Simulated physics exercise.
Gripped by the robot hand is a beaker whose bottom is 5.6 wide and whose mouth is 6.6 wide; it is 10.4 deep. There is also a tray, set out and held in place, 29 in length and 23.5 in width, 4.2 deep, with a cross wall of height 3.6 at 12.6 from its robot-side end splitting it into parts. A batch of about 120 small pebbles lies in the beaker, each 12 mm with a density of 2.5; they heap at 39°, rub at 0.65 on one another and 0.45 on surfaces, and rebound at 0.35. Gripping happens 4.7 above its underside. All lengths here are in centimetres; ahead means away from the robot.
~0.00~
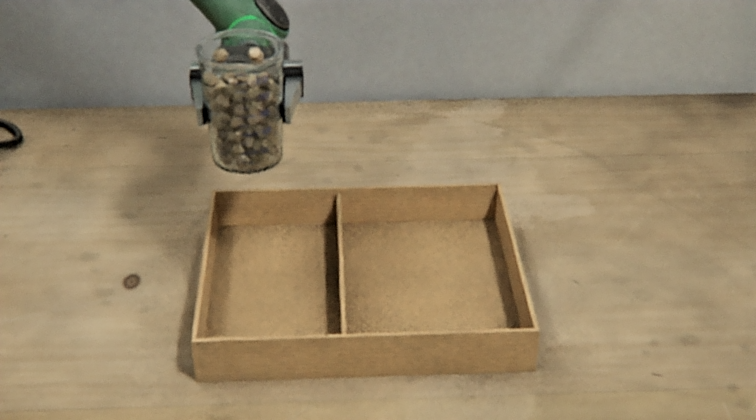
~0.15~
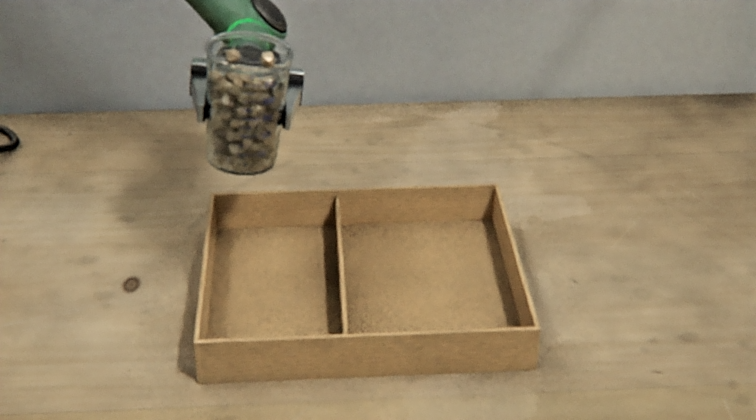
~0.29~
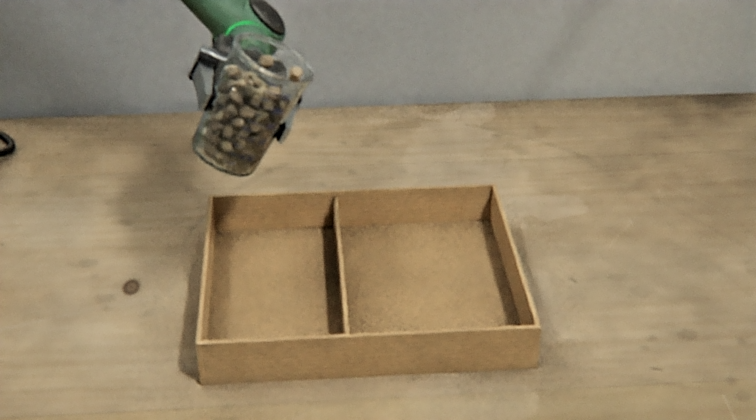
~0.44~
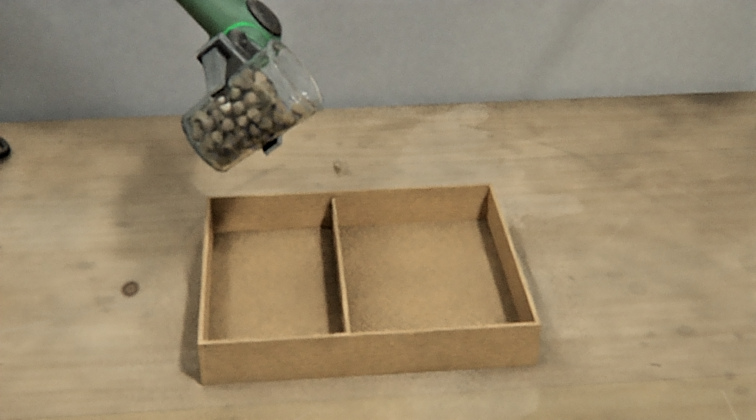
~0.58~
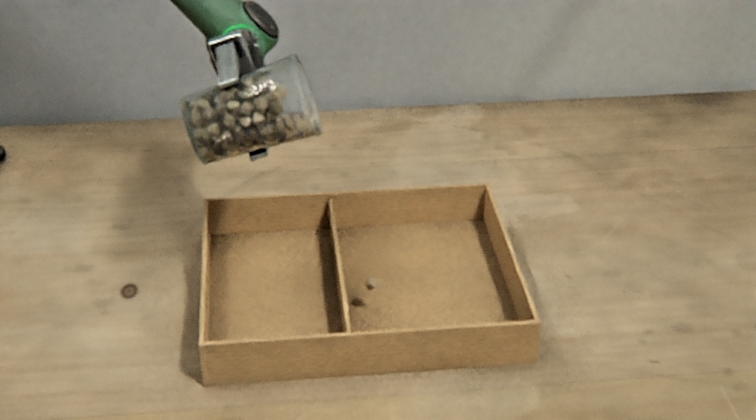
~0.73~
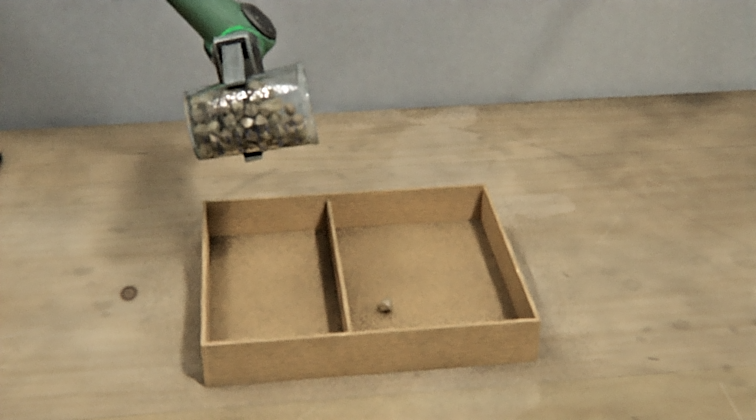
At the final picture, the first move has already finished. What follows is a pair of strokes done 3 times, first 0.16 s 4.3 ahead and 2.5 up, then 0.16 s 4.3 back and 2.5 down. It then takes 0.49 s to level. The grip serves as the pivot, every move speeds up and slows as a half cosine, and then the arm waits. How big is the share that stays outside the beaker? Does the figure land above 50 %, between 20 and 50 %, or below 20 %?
The figure lands above 50 %.
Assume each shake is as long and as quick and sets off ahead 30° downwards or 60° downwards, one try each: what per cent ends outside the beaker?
First try about 15 %, second try about 0 %.
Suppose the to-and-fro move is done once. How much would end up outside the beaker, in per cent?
Expected share: About 30 %.
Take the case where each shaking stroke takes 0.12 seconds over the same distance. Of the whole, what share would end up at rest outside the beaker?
It would be near 90 per cent.
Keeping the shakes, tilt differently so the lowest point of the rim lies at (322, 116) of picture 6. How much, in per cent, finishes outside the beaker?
Roughly 15 per cent.
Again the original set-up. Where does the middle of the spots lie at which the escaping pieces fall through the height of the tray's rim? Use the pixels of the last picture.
I'd put it somewhere near (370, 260).
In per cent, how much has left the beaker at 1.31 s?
Around 40 percent at that moment.
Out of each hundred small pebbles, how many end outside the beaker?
Around 65 in a hundred.
After 1.31 s, tilted 81° forward, highest piece 22 above the table; 76 in the beaker, 29 in the far-side part, 5 in the robot-side part, 13 in flight or on a rim.
After 1.89 s, tilted 52° forward, highest piece 22 above the table; 63 in the far-side part, 43 in the beaker, 15 in the robot-side part, 2 in flight or on a rim.
After 2.38 s, level, highest piece 21 above the table; 65 in the far-side part, 43 in the beaker, 15 in the robot-side part.
After 3.43 s, level, highest piece 21 above the table; 65 in the far-side part, 43 in the beaker, 15 in the robot-side part.
In the end, 65 in the far-side part, 43 in the beaker, 15 in the robot-side part. That is 65 % outside the beaker.
